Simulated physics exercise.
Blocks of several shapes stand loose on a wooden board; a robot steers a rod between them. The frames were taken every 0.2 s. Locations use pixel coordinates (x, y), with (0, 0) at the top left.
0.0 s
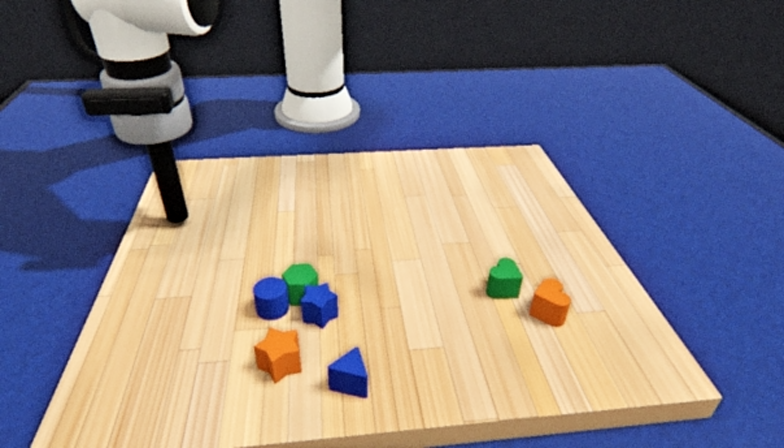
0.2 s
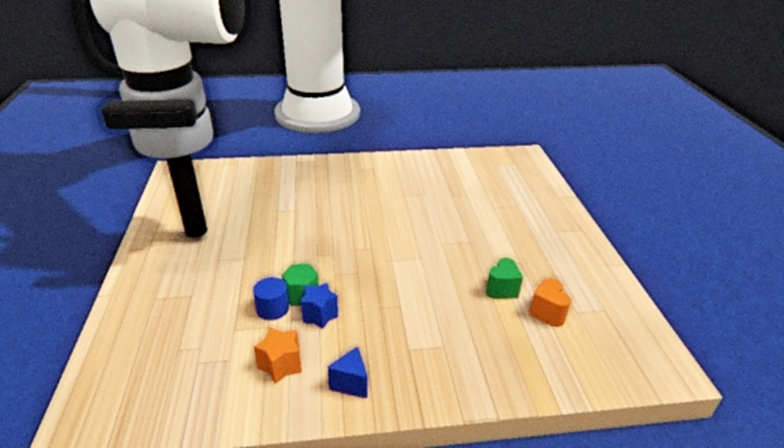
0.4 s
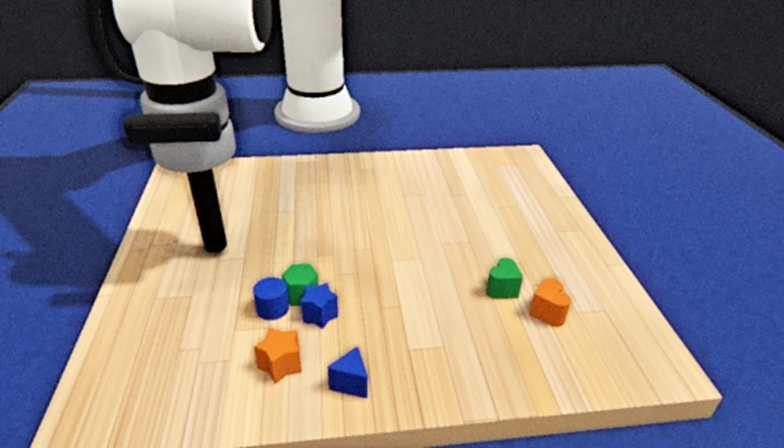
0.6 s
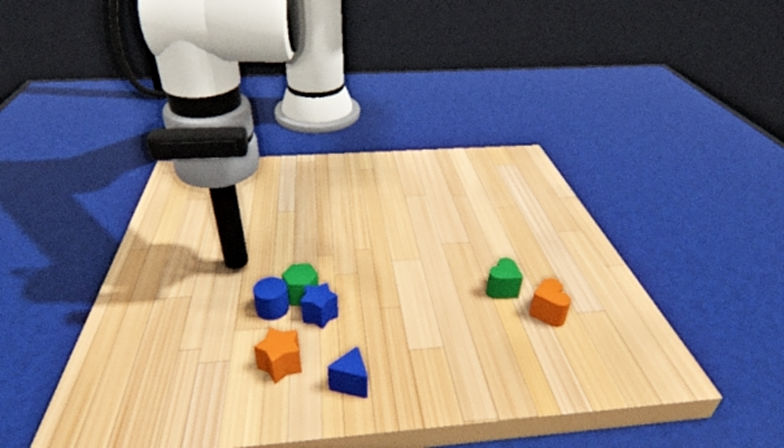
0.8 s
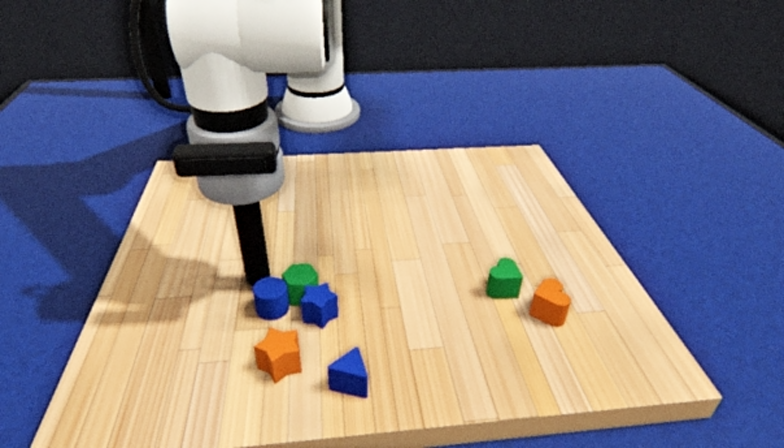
A robot arm moved its black rod steadily down and to the right across a wooden board, up close to the blue round block, while the blue, green and orange blocks all stayed still.
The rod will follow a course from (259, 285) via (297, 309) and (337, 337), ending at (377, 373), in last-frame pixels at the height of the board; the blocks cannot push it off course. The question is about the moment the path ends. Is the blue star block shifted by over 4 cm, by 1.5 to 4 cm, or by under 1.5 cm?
Beyond 4 cm.
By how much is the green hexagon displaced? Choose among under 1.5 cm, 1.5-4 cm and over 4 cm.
Of the three bands, it's 1.5 to 4 cm.
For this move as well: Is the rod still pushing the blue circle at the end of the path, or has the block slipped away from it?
I'm fairly sure the blue circle slides away from the front of the rod at some point.
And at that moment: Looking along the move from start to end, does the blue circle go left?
No - that is not the case.
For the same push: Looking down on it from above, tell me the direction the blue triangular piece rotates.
Rotates clockwise.
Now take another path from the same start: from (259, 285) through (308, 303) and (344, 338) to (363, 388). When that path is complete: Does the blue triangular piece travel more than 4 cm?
No, that is not how it ends up.
On the path given first. One third of the way, rod at (296, 303); blue circle at (280, 308); green hexagon at (320, 275), turned 60° anticlockwise; blue star block at (322, 297).
Two thirds of the way, rod at (338, 332); blue circle at (282, 311); green hexagon at (322, 275), turned 70° anticlockwise; blue star block at (366, 314).
At the end, rod at (377, 367); blue circle at (282, 311); green hexagon at (322, 275), turned 70° anticlockwise; blue star block at (381, 318), turned 55° anticlockwise; blue triangular piece at (351, 371), turned 40° clockwise.
